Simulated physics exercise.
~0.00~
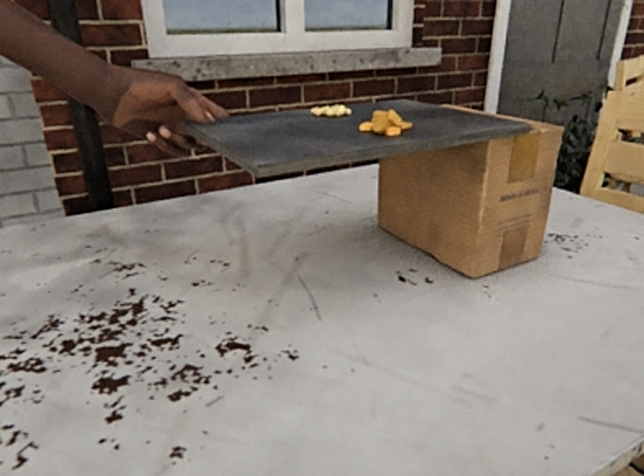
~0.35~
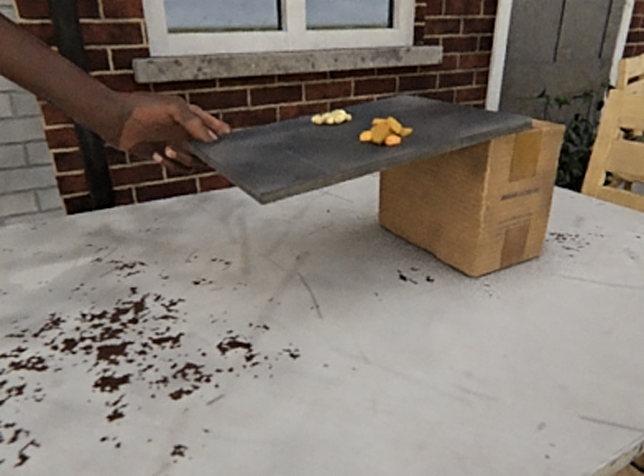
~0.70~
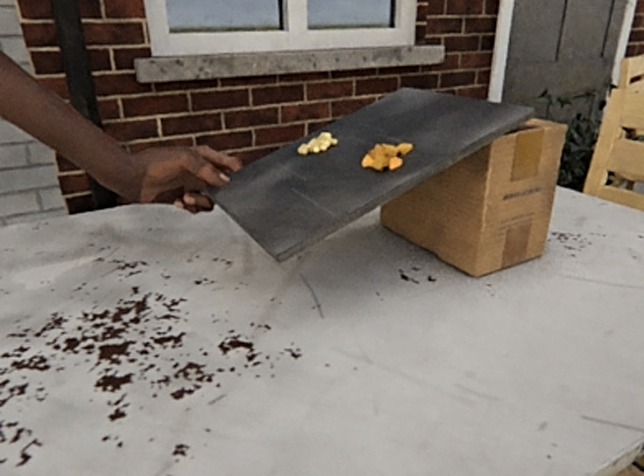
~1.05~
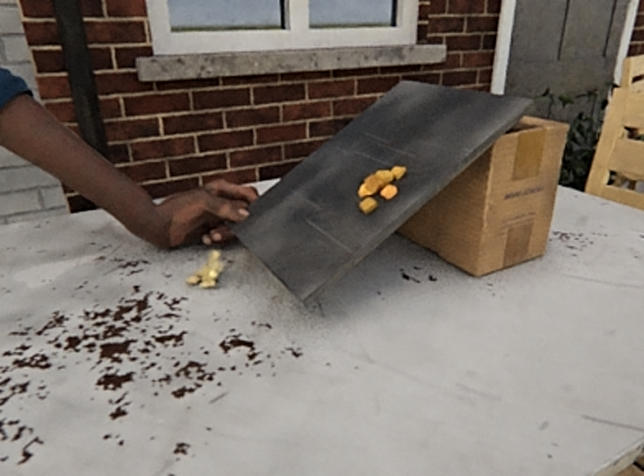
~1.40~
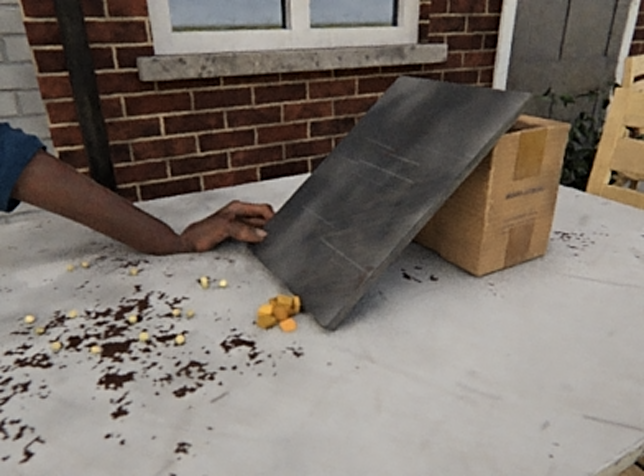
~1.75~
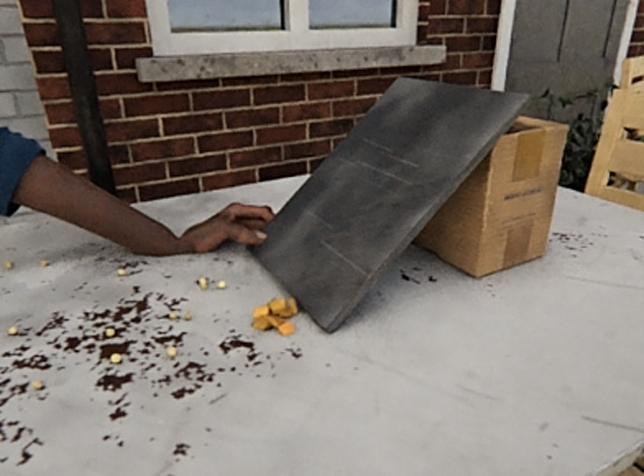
Pale pieces slide off the tilting board first and scatter farther than the orange chunks.
